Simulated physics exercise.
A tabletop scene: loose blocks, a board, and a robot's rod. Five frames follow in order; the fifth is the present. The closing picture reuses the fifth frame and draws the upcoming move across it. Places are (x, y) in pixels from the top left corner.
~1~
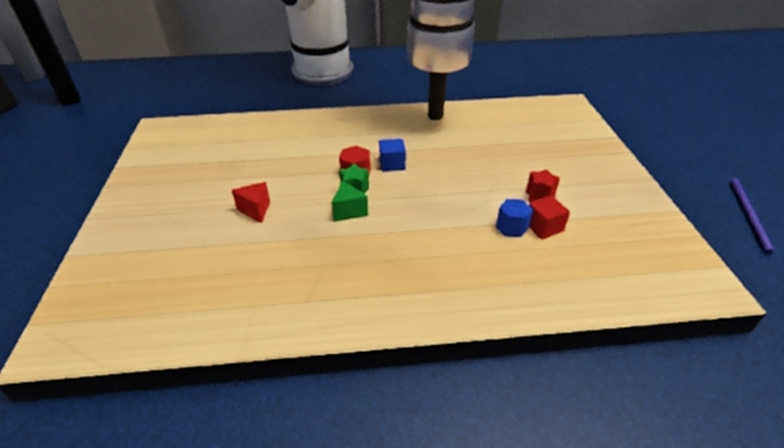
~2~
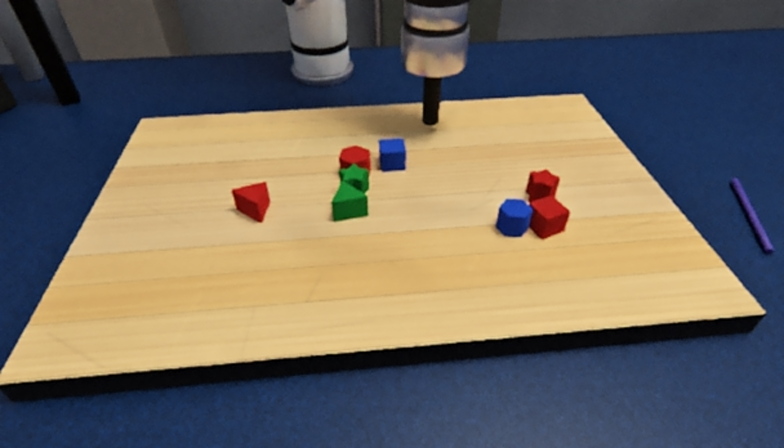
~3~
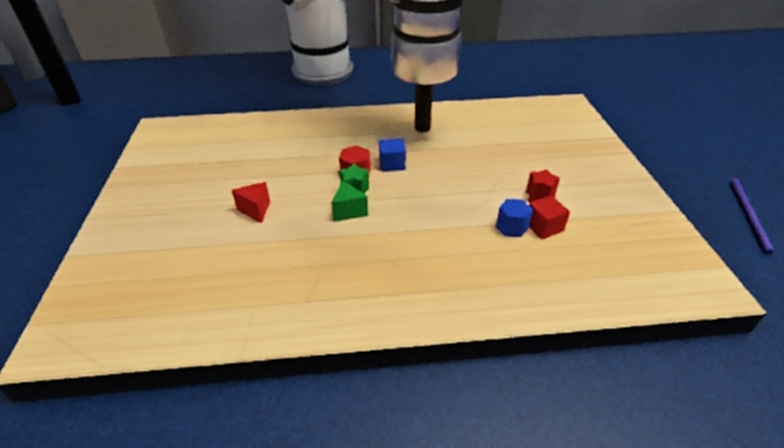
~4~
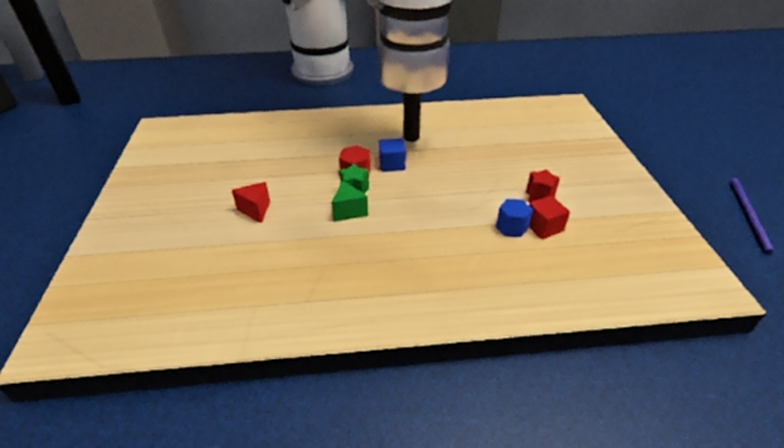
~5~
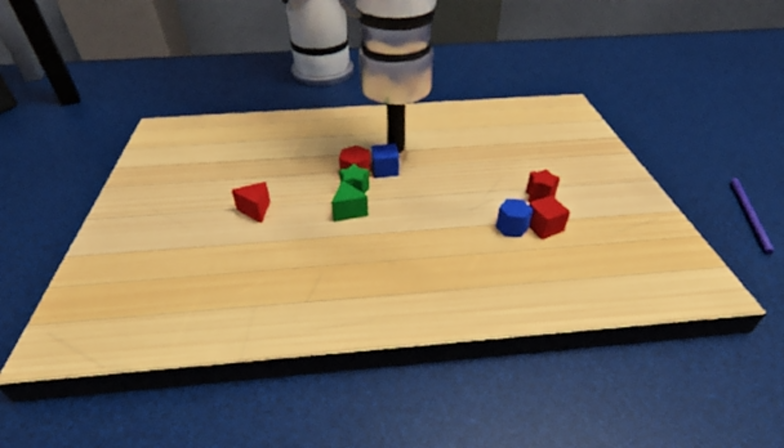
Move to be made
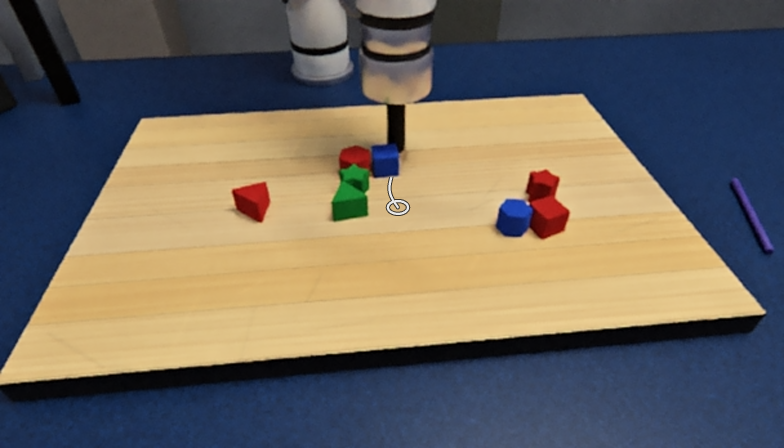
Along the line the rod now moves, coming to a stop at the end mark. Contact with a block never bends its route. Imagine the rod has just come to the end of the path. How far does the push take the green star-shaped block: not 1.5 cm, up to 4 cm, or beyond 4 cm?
The shift is from 1.5 to 4 cm.
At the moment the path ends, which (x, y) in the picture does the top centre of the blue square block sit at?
Its top centre is at about (367, 179).
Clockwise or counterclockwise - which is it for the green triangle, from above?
Counter-clockwise, from overhead.
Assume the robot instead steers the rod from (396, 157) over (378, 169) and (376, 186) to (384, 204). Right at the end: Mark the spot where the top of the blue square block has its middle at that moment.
Expect it around (395, 197).
Path on the board, from (396, 157) through (392, 173) and (390, 190) to (398, 207).
What follows on the original path. One third of the way, rod at (392, 165); blue square block at (377, 164), turned 35° clockwise.
Two thirds of the way, rod at (389, 182); green triangle at (342, 194), turned 30° anticlockwise; green star-shaped block at (339, 176), turned 40° clockwise; blue square block at (368, 176), turned 80° clockwise.
At the end, rod at (398, 199); green triangle at (342, 194), turned 30° anticlockwise; green star-shaped block at (338, 176), turned 45° clockwise; red six-sided block in place; blue square block at (367, 179), turned 90° clockwise.
